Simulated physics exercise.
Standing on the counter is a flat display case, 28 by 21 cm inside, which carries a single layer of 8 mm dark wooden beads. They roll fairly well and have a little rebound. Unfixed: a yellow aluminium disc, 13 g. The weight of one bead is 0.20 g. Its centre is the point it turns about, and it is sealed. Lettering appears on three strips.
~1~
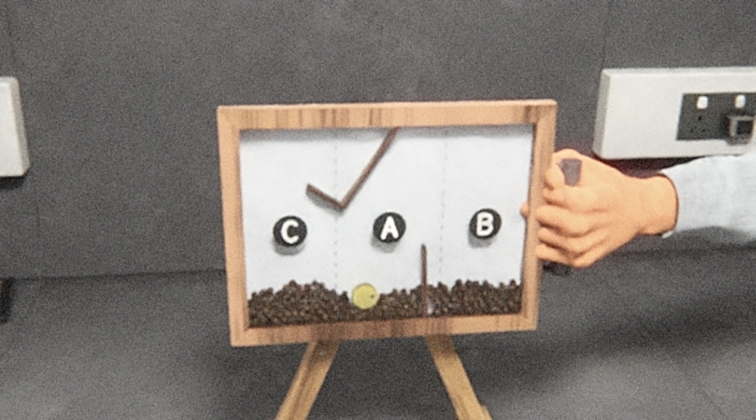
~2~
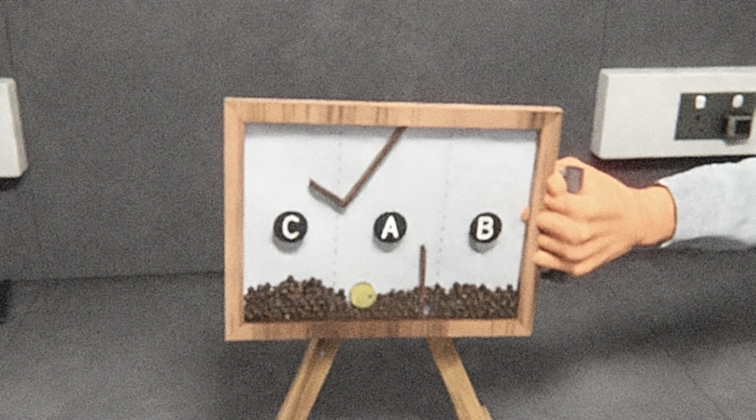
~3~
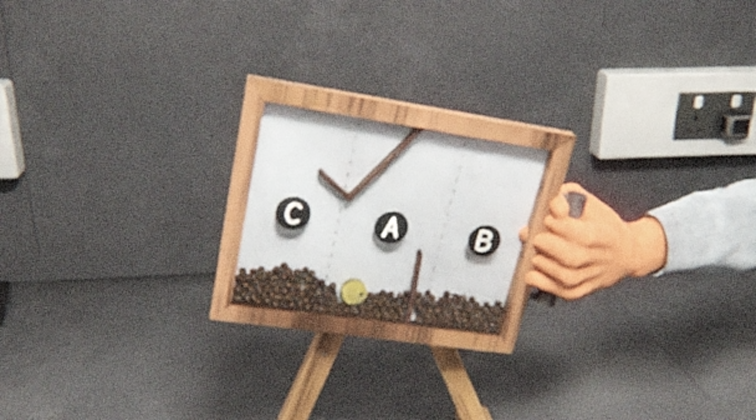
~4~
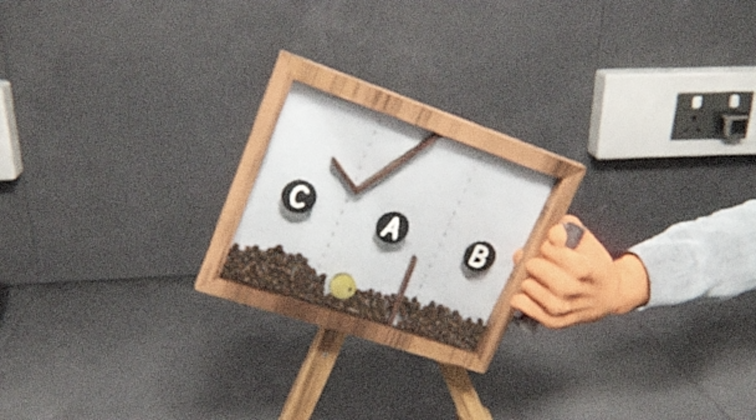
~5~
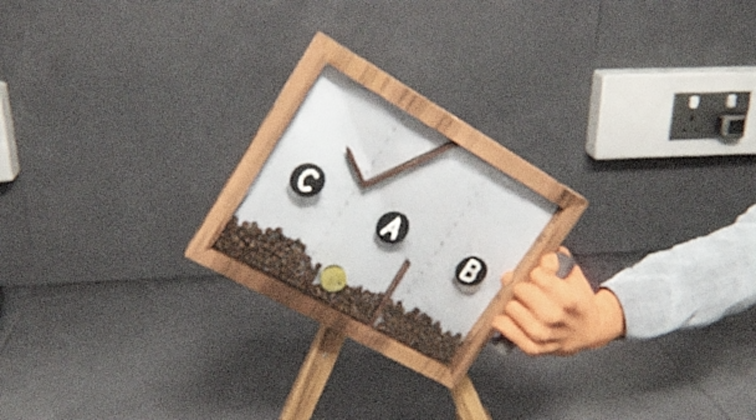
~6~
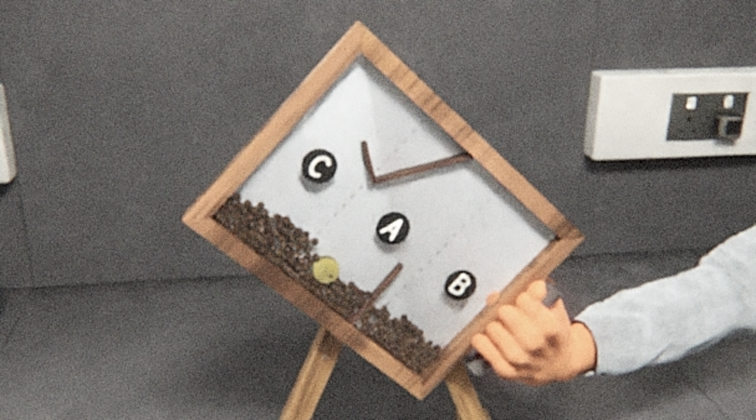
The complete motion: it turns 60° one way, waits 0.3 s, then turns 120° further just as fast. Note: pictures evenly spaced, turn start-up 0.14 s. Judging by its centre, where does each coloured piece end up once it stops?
B.
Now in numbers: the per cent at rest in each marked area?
Strip A holds 30, strip B holds 70 and strip C holds 0.
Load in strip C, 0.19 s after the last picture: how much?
Share: Near 25 per cent.
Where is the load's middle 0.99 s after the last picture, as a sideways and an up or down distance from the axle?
Some 6 cm left and 4 cm below.
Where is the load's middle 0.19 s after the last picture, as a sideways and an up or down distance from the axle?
Position estimate: Left 7 cm, below 5 cm.
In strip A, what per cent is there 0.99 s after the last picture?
I'd say near 50 in a hundred.
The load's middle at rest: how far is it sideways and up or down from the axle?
Some 8 cm left and 7 cm below.
Then, 0.19 s later than the last picture, it stands 60° clockwise; the beads' middle is 7 cm left of and 5 cm below the centre; A 35 %, B 35 %, C 25 %; yellow disc in A.
Then, 0.99 s later than the last picture, it stands 120° clockwise; the beads' middle is 6 cm left of and 4 cm below the centre; A 50 %, B 50 %; yellow disc in A.
Then, 1.49 s later than the last picture, it stands 180° clockwise; the beads' middle is 8 cm left of and 6 cm below the centre; A 30 %, B 70 %; yellow disc in B.
At rest 2.5 s after the last picture, it stands 180° clockwise; A 30 %, B 70 %, C 0 %; yellow disc in B.
